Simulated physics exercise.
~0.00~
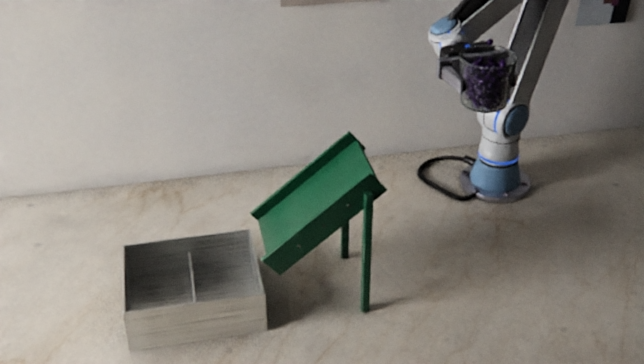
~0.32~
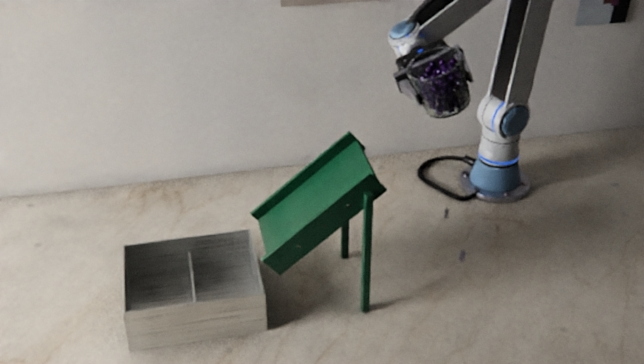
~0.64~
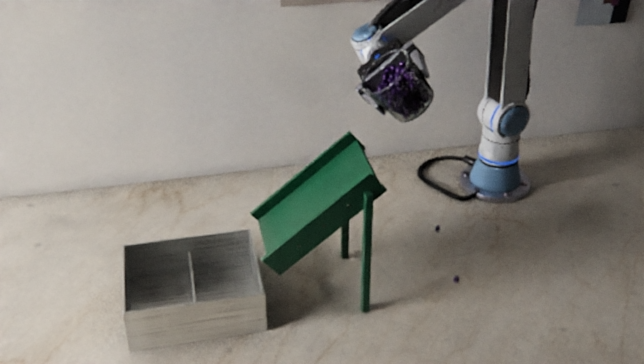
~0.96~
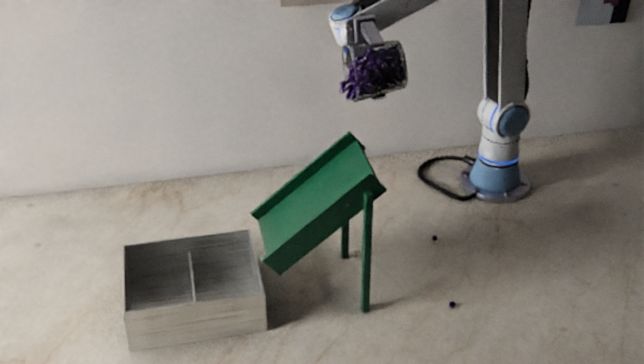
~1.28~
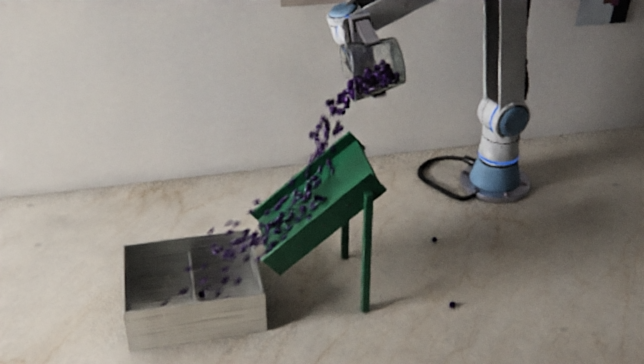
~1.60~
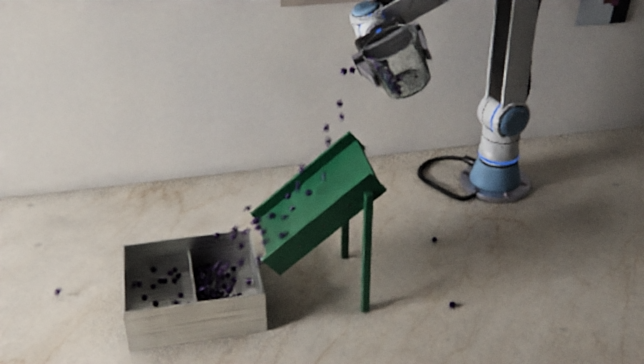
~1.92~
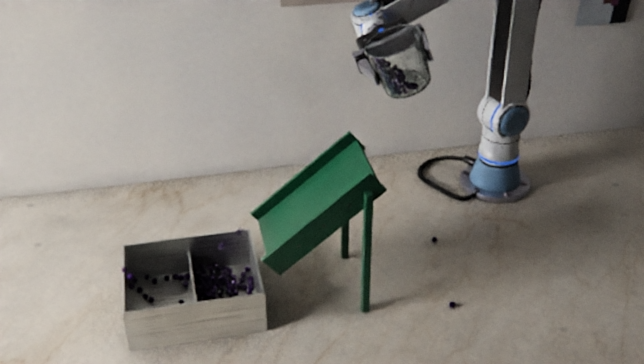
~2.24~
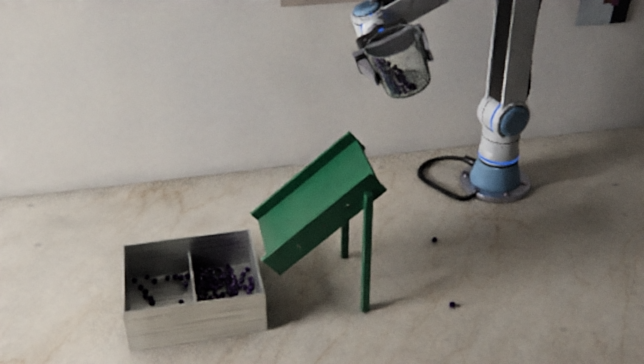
Robot arm tipping dark purple beads from a clear beaker down a green chute, most landing in a divided box's nearer compartment.
